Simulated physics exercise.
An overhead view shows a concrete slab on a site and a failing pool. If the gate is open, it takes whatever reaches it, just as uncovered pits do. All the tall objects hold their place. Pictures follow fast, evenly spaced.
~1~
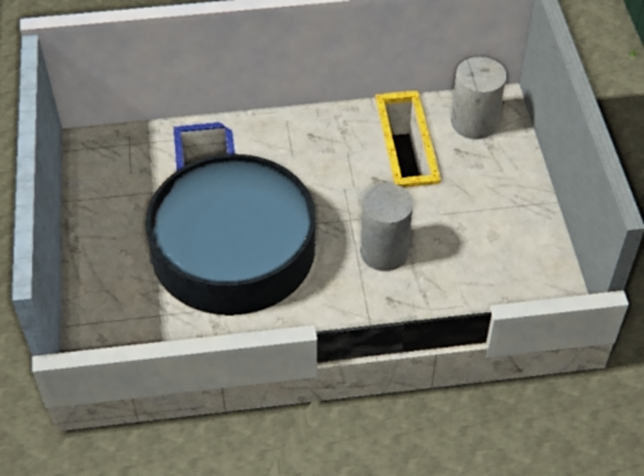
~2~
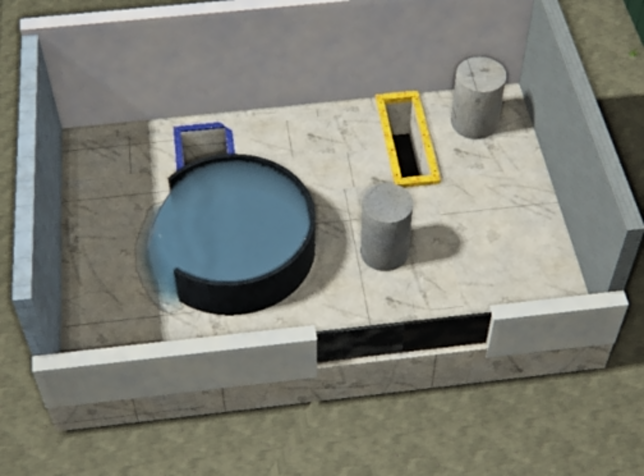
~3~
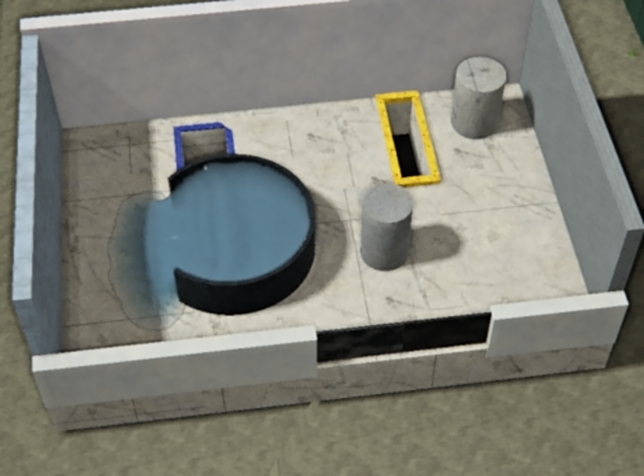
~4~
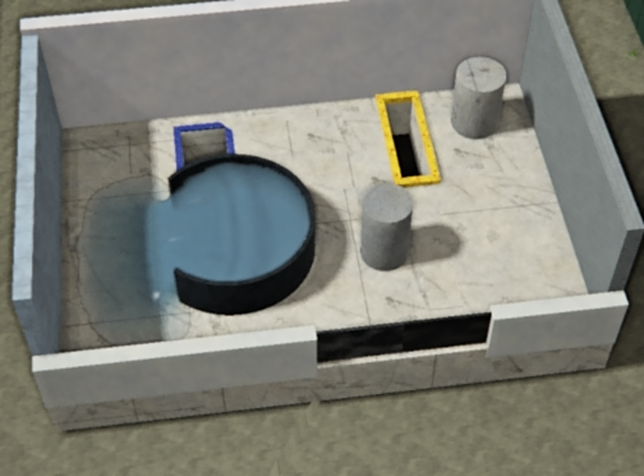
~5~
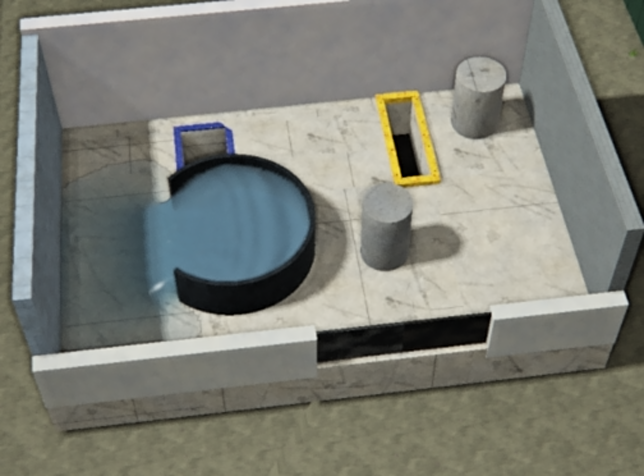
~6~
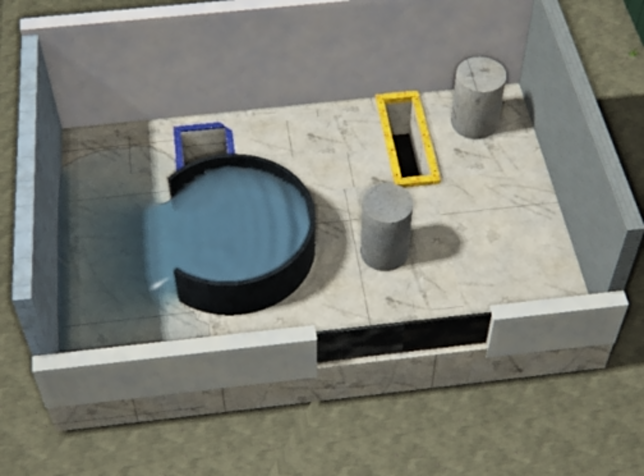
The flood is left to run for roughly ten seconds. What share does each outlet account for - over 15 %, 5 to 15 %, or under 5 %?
Breakdown: The gate accounts for under 5 %; the yellow pit accounts for under 5 %; the blue pit accounts for over 15 %.
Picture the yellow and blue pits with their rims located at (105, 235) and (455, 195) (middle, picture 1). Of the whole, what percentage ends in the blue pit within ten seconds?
Share for blue, in per cent: 4.
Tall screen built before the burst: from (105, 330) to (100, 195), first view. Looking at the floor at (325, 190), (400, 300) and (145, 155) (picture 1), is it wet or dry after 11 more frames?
Okay, the first comes out left untouched, the next left untouched, and the last soaked.
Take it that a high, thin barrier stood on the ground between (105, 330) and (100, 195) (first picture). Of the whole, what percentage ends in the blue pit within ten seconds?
Share, blue pit - 35 in a hundred.
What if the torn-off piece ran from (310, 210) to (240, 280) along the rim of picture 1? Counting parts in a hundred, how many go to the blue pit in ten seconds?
Blue takes 8 in a hundred.
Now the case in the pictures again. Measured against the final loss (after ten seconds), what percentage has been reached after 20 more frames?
Share gone by then: About 20 %.
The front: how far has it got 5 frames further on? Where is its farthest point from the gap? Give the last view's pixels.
I'd say near (63, 134).
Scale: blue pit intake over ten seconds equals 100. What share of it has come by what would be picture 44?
Close to 65 %.
A moment on, water covers 25 % of the floor; the gate 0 %, the yellow pit 0 %, the blue pit 0 %.
Next, water covers 30 % of the floor; the gate 0 %, the yellow pit 0 %, the blue pit 0 %.
Then, water covers 50 % of the floor; the gate 0 %, the yellow pit 0 %, the blue pit 6 %.
Later, water covers 85 % of the floor; the gate 0 %, the yellow pit 0 %, the blue pit 18 %.
In the end, water covers 100 % of the floor; the gate 0 %, the yellow pit 0 %, the blue pit 28 %.
